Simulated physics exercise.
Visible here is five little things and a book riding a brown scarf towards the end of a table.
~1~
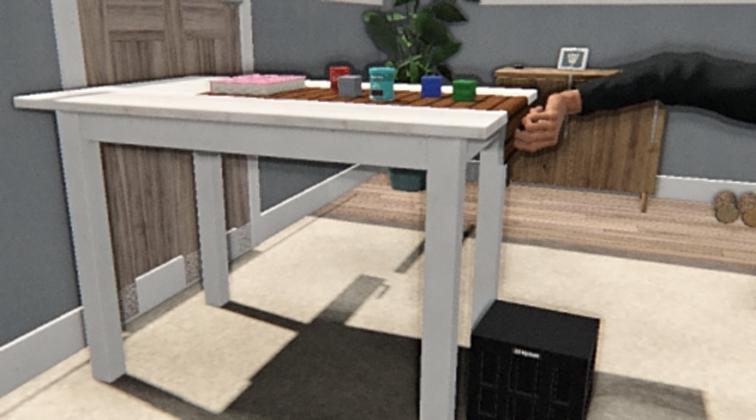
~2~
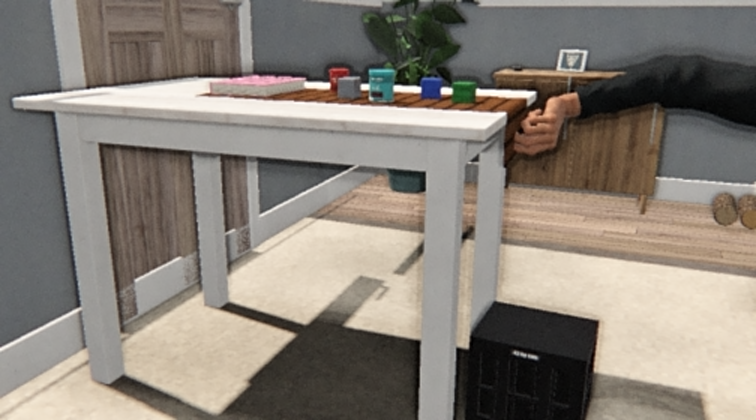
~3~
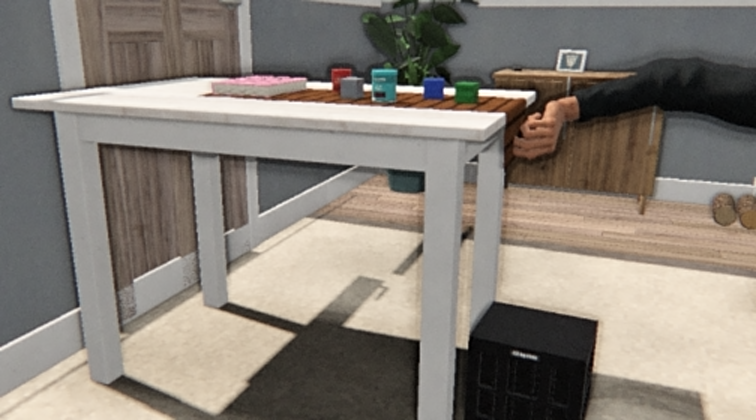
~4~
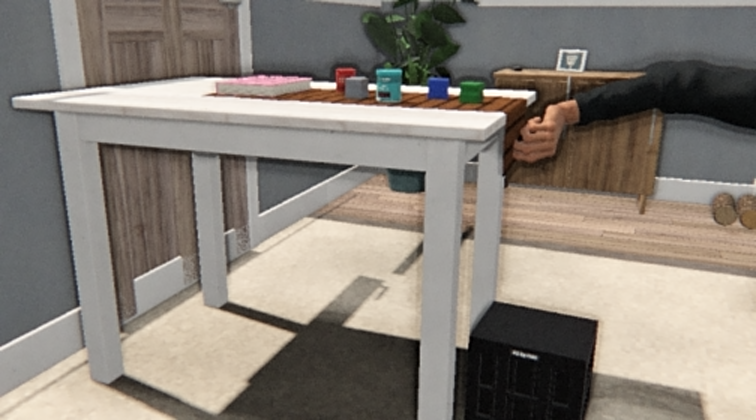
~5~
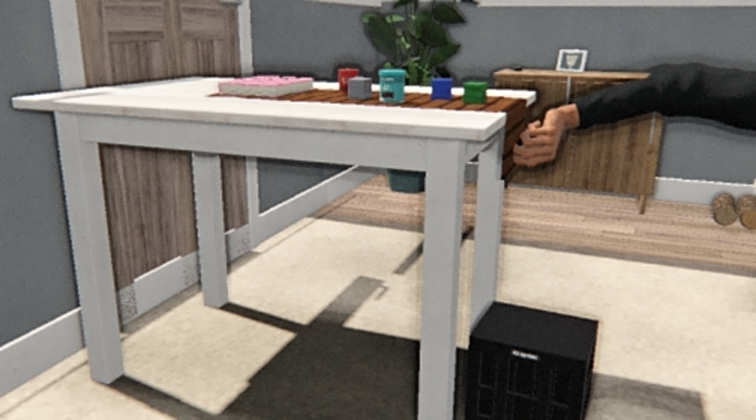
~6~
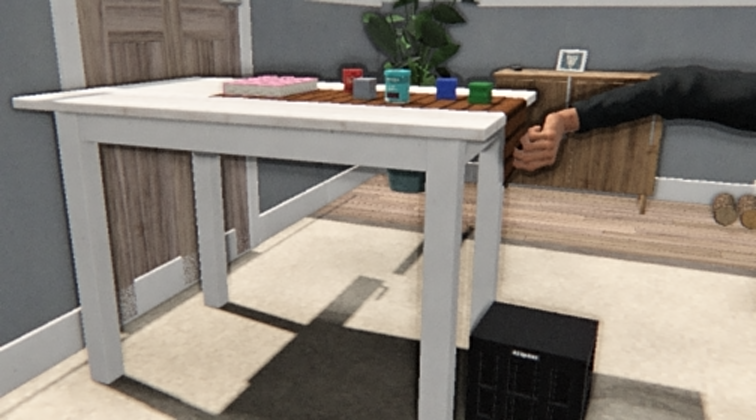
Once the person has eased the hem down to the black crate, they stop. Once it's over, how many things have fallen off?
The number of things lost will likely be four.
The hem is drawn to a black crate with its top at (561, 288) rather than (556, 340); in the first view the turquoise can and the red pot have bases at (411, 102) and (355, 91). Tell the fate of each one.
As for the turquoise can, it leaves the top; as for the red pot, it holds its spot.
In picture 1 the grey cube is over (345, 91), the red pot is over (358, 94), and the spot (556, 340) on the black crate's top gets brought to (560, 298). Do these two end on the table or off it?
The grey cube ends up still on top and the red pot ends up still on top.
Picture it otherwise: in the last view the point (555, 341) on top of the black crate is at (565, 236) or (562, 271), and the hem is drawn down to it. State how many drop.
Result: 1; 2.
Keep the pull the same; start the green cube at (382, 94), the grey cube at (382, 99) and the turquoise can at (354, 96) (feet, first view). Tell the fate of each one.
Result - green cube lost; grey cube lost; turquoise can lost.
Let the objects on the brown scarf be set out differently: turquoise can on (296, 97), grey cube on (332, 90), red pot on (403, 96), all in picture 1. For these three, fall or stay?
Turquoise can stays, grey cube stays, red pot gone.
Soon after, hem near (511, 233); green cube gone.
After that, hem near (510, 286); green cube, blue cube and turquoise can gone.
And then, hem on the crate; green cube, blue cube, turquoise can and grey cube gone.
In the end, hem on the crate; green cube, blue cube, turquoise can and grey cube gone. Over the edge go four.
